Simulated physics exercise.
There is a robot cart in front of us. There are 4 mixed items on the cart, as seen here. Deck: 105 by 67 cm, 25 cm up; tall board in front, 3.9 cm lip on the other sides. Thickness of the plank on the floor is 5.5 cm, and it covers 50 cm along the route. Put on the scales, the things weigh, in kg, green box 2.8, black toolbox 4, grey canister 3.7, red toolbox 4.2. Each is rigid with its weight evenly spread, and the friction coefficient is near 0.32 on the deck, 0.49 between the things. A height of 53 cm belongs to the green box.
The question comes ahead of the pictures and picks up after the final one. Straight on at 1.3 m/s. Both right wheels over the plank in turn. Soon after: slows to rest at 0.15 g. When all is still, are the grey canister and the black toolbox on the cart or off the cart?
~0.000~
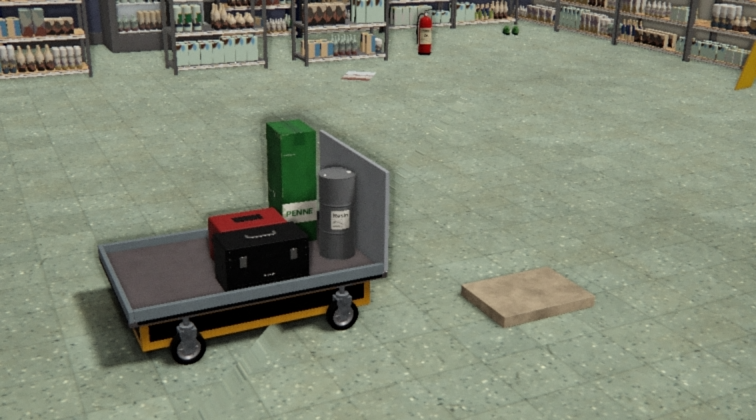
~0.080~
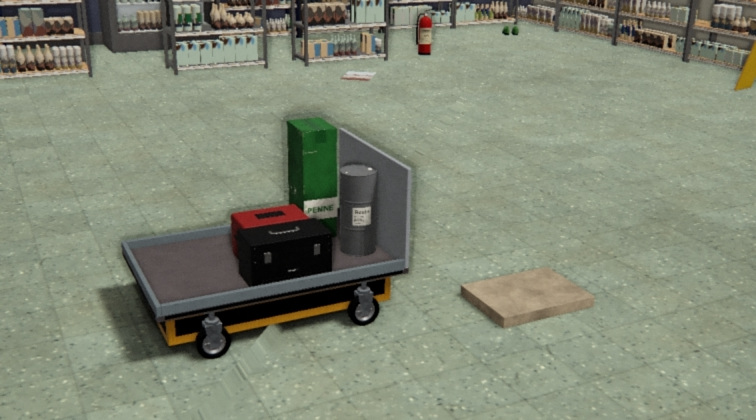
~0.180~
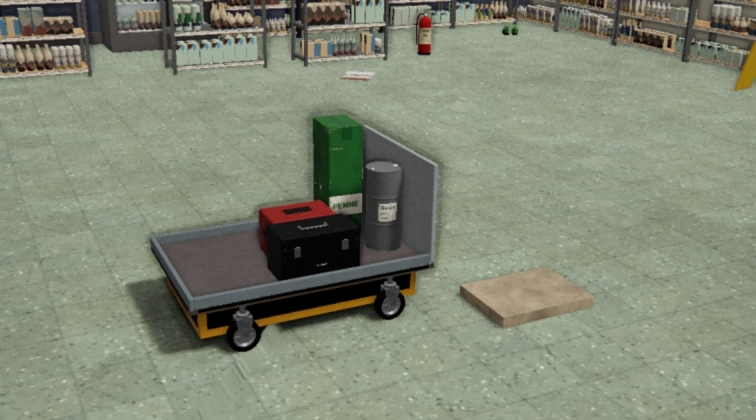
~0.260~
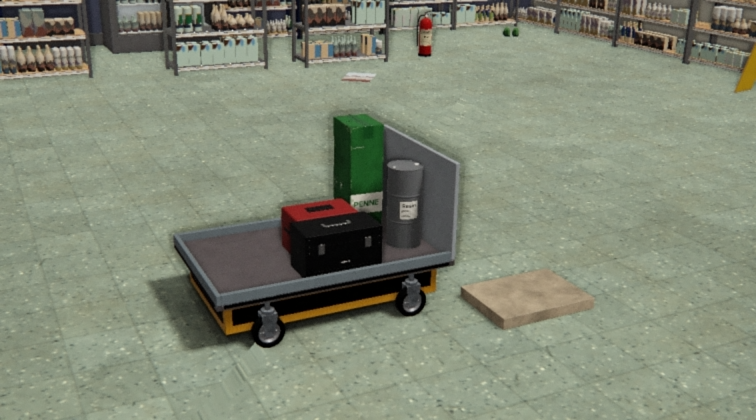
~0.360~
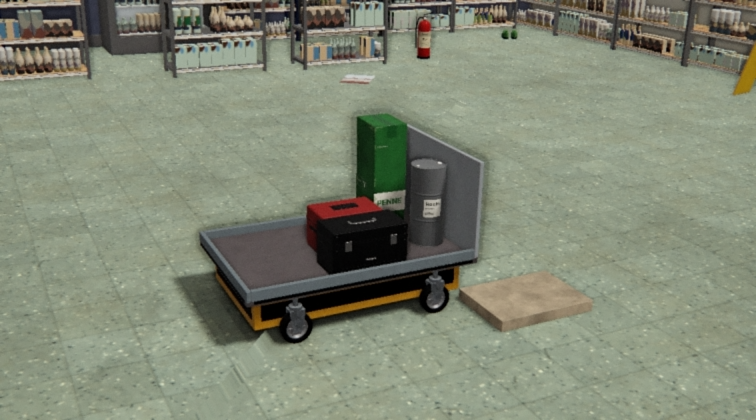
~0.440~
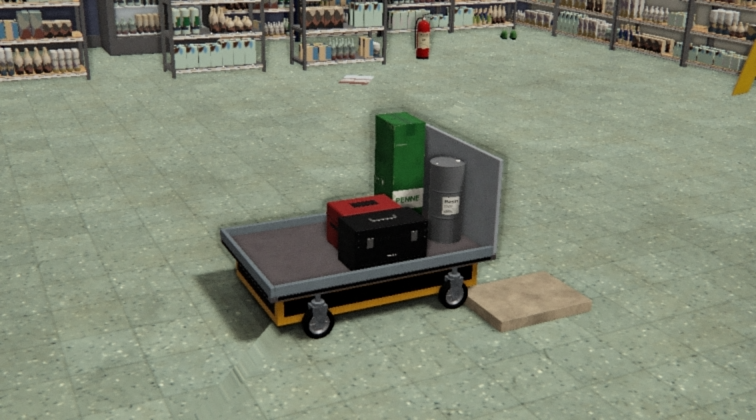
The grey canister stays put; the black toolbox stays put.
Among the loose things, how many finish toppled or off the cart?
In total, 1.
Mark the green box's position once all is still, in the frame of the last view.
Close to pixel (708, 129) in the final view.
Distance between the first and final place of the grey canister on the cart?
It ends about 16 centimetres from where it started.
By 0.64 s, cart 83 cm along; grey canister tilted 13° near (481, 174); black toolbox tilted 5° near (427, 221); green box tilted 11°.
By 0.94 s, cart 122 cm along; grey canister tilted 32° near (532, 177); black toolbox 4 cm from its spot near (498, 218); green box tilted 17°.
By 1.24 s, cart 161 cm along; grey canister tilted 40° near (588, 170); black toolbox 5 cm from its spot near (564, 199); green box tilted 9°.
By 1.64 s, cart 213 cm along; grey canister tilted 40° near (662, 161); black toolbox 5 cm from its spot near (643, 191); green box 2 cm from its spot.
When it is over (2.9 s), lying over on the cart, grey canister; the other 3 within 10 cm of the start. In the last view, grey canister near (726, 150), black toolbox near (713, 179).
